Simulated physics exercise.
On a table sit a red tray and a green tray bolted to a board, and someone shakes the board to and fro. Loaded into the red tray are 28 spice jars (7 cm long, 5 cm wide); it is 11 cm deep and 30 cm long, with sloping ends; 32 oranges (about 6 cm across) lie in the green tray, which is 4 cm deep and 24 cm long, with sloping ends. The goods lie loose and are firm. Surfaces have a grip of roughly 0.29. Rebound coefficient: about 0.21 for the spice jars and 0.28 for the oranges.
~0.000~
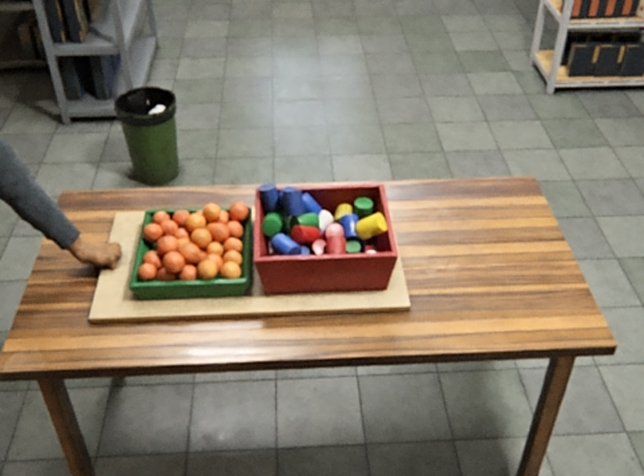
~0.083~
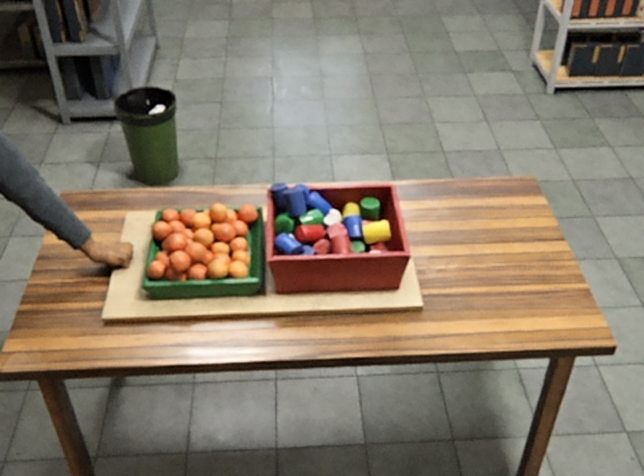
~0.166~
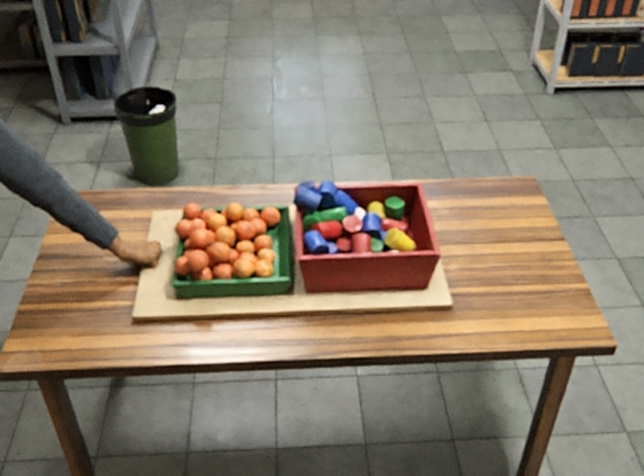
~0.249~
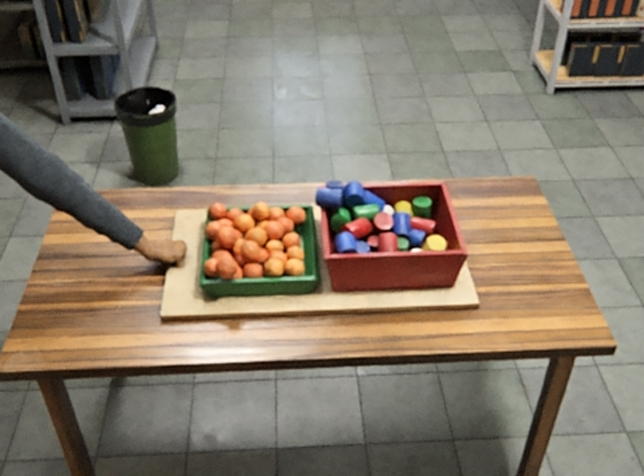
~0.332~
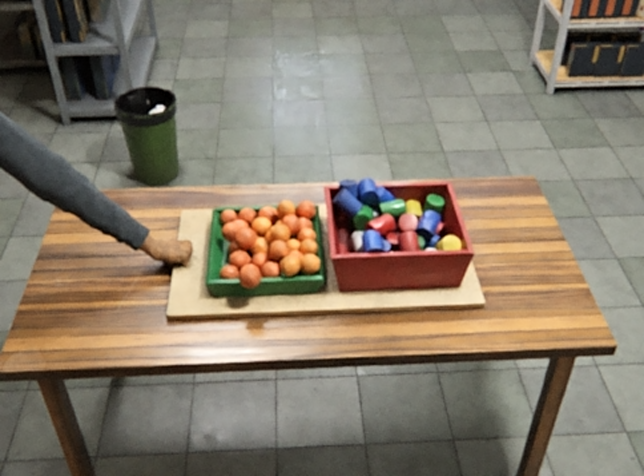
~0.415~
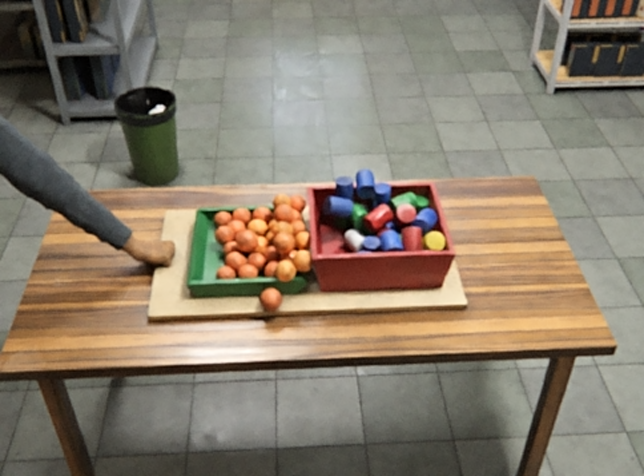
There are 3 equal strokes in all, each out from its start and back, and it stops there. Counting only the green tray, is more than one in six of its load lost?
Yes. It spills beyond one sixth of its load.
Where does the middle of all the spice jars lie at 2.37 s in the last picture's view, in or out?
Around (310, 241) in pixels.
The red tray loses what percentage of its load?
Red tray: 5% lost.
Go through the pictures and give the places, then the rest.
In the first picture (each is followed by its nearest rim corner in this view), green tray, (133, 285); red tray, (259, 259); shifted 0 cm; none out.
The second picture shows green tray, (146, 284); red tray, (272, 258); shifted 3 cm.
The third picture shows green tray, (176, 283); red tray, (302, 257); shifted 11 cm.
The fourth picture shows green tray, (203, 282); red tray, (330, 256); shifted 18 cm.
The fifth picture shows green tray, (209, 282); red tray, (336, 256); shifted 20 cm; 1 out, the lowest orange at (250, 278).
The sixth picture shows green tray, (191, 282); red tray, (317, 257); shifted 15 cm; 1 out, the lowest orange at (271, 300).
After 0.73 s, red tray 28 in, 0 out and green tray 29 in, 3 out.
After 1.12 s, red tray 27 in, 1 out and green tray 23 in, 9 out.
After 1.66 s, red tray 27 in, 1 out and green tray 17 in, 15 out.
When it is over (at 2.37 s), red tray 27 in, 1 out and green tray 17 in, 15 out. Asked share, 15 of 32, 47 per cent.
